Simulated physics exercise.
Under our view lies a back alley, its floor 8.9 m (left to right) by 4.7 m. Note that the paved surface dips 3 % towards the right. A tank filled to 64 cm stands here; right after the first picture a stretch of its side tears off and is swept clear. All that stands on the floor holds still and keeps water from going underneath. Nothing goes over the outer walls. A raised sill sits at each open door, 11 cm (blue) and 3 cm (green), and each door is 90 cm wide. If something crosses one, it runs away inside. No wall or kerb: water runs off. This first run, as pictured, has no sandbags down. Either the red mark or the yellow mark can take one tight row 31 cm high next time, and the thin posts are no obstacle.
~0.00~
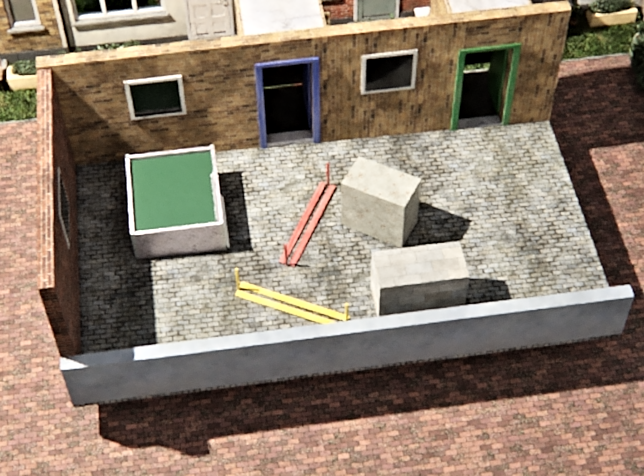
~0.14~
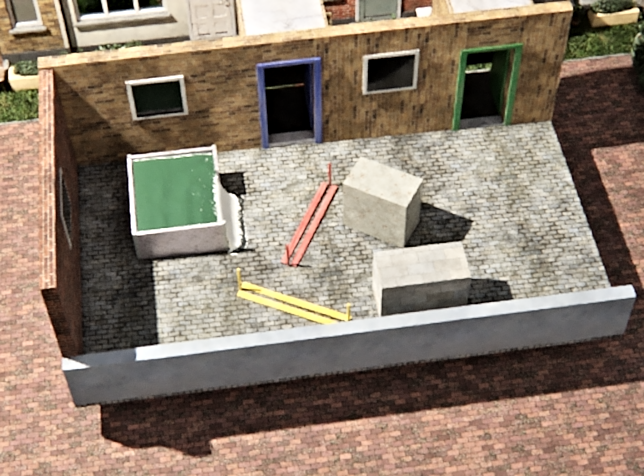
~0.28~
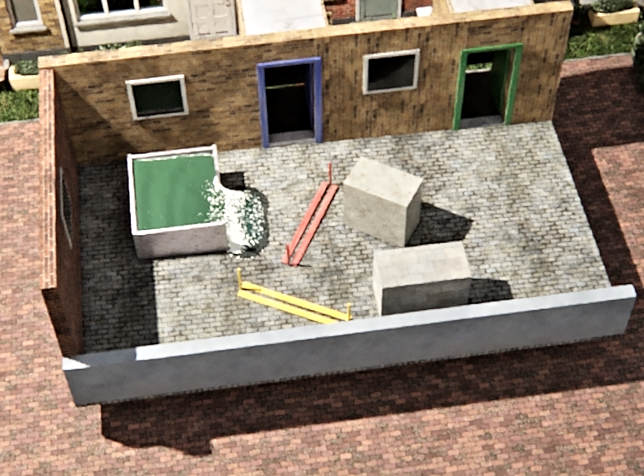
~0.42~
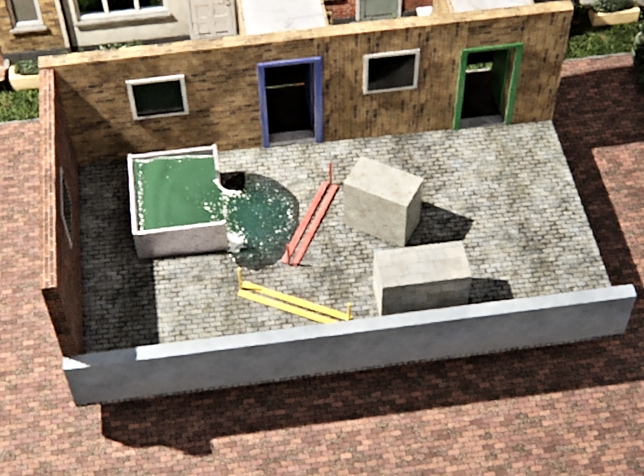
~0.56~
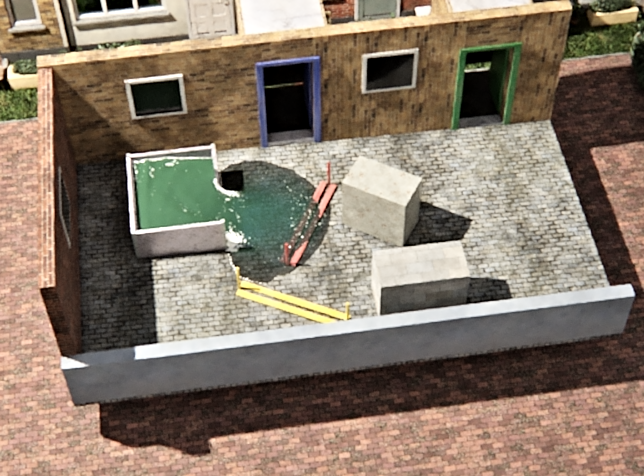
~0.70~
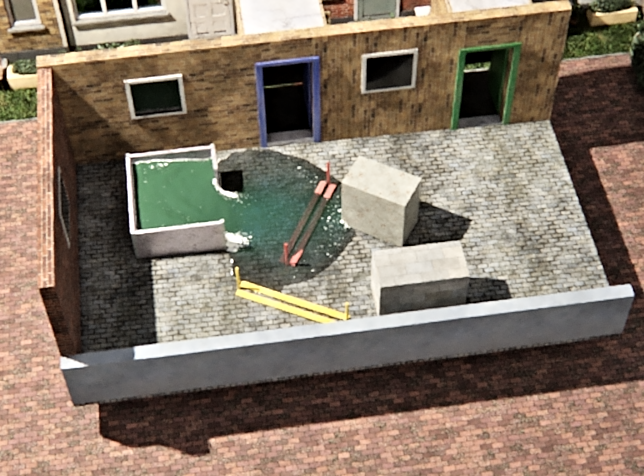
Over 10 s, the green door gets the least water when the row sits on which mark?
When it sits on the red mark.
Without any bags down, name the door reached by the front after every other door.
Final door reached: Green.
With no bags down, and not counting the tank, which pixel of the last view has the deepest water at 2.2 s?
Roughly at pixel (404, 277).
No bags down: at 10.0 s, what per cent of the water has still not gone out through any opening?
32 %.
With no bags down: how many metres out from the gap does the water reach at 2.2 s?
About 6.2 m.
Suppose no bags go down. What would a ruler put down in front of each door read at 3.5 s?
Reading (cm) - blue: 2; green: 5.
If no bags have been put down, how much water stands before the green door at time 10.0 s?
A ruler would show around 2.5 cm.
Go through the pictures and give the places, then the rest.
The first picture shows still water, 64 cm deep, in the tank at (174, 192).
In the second picture, the front is at (232, 252), 0.7 m from the gap at (220, 213); 0.3 m2 of floor is under water; 64 cm left at the back of the tank.
In the third picture, the front is at (258, 195), 0.9 m from the gap at (221, 214); 1.0 m2 of floor is under water; 62 cm left at the back of the tank.
In the fourth picture, water pours out at (221, 214) and has run 1.4 m, to (292, 199); typically 9 cm deep outside, 55 cm at the tank's back.
In the fifth picture, water pours out at (220, 214) and has run 1.9 m, to (324, 202); typically 6 cm deep outside, 55 cm at the tank's back.
In the sixth picture, water pours out at (219, 214) and has run 2.5 m, to a hidden place; typically 5 cm deep outside, 51 cm at the tank's back.
After 1.4 s water covers 30 % of the floor and is deepest (34 cm) near (340, 219) in the run without bags; in at the green door, 0 L with no bags, 0 L with the row on red, 0 L on yellow.
After 2.2 s water covers 40 % of the floor and is deepest (32 cm) near (404, 277) in the run without bags; in at the green door, 1 L with no bags, 0 L with the row on red, 2 L on yellow.
After 3.5 s water covers 60 % of the floor and is deepest (16 cm) near (393, 278) in the run without bags; in at the green door, 10 L with no bags, 1 L with the row on red, 11 L on yellow.
After 6.0 s water covers 60 % of the floor and is deepest (9 cm) near (340, 219) in the run without bags; in at the green door, 16 L with no bags, 3 L with the row on red, 17 L on yellow.
After 10.0 s water covers 50 % of the floor and is deepest (6 cm) near (374, 239) in the run without bags; in at the green door, 18 L with no bags, 3 L with the row on red, 18 L on yellow.
